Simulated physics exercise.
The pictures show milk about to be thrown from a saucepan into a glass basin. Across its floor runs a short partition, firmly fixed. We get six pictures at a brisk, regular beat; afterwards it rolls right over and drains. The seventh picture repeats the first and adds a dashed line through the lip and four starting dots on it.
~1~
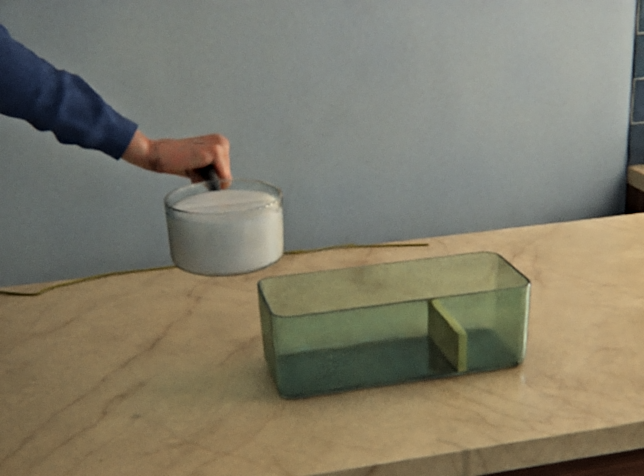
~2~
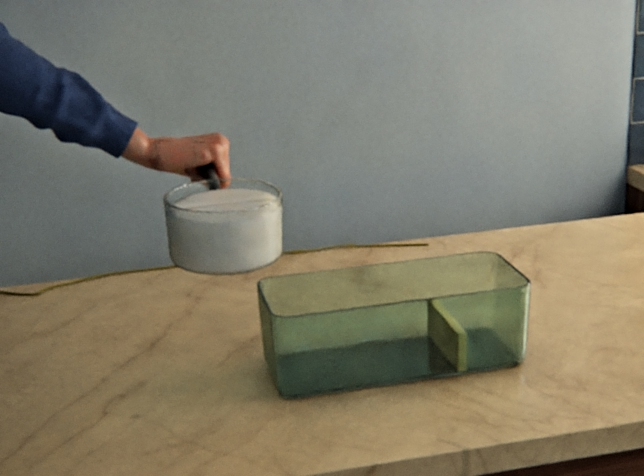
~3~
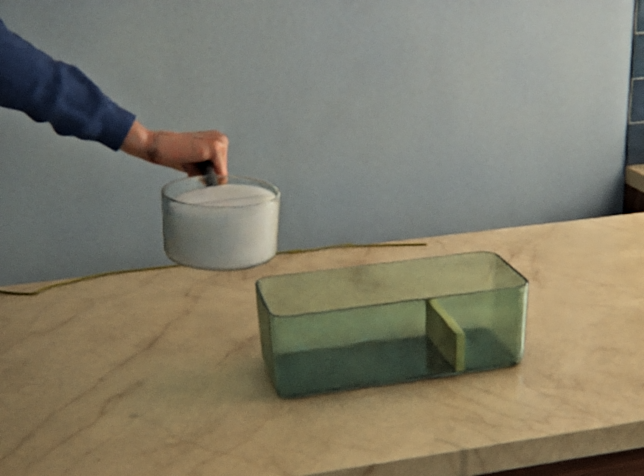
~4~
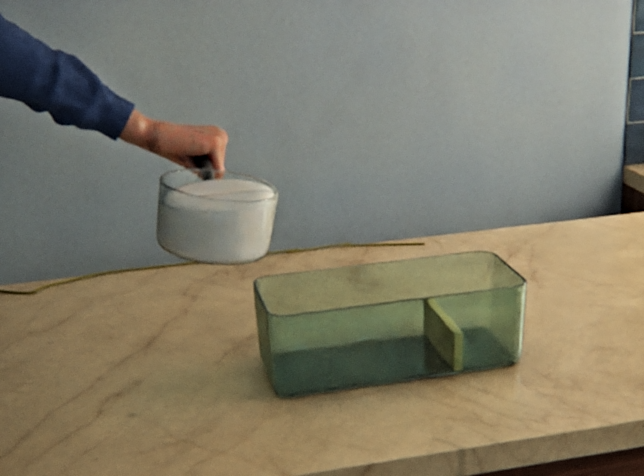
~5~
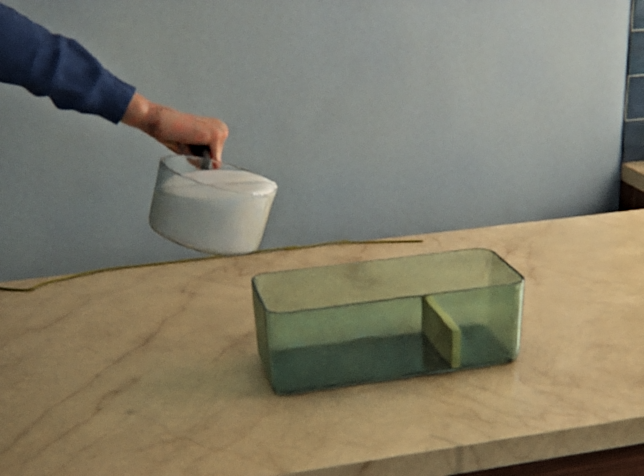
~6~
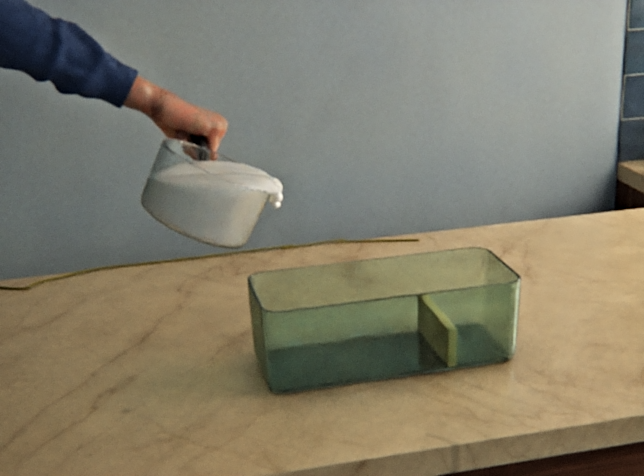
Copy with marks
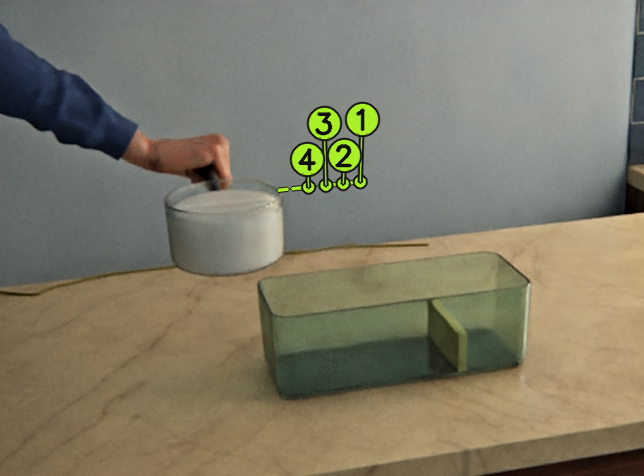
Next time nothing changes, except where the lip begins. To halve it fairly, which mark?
Spot 1 does it best.
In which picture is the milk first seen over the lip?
Picture 5.
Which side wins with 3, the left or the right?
The left one.
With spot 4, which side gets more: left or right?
The left side.
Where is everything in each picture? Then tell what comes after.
Upright, lip at (279, 190); basin from (278, 397) to (525, 361); top of the wall at (446, 315); nothing has left yet, in the first frame.
Upright, lip at (278, 190); nothing has left yet, in the second frame.
Tipped about 5°, lip at (277, 189); nothing has left yet, in the third frame.
Tipped about 11°, lip at (275, 189); nothing has left yet, in the fourth frame.
Tipped about 18°, lip at (273, 186); milk is over the lip, down to (273, 186), in the fifth frame.
Tipped about 28°, lip at (269, 185); milk is over the lip, down to (276, 204), in the sixth frame.
On the marked copy, 1 at (360, 181); 2 at (343, 183); 3 at (325, 185); 4 at (308, 187).
Choosing 1, about 50 % ends left of the wall and 49 % right of it.
Choosing 2, about 77 % ends left of the wall and 21 % right of it.
Choosing 3, about 91 % ends left of the wall and 5 % right of it; 5 % is lost outside.
Choosing 4, about 94 % ends left of the wall and 6 % right of it.
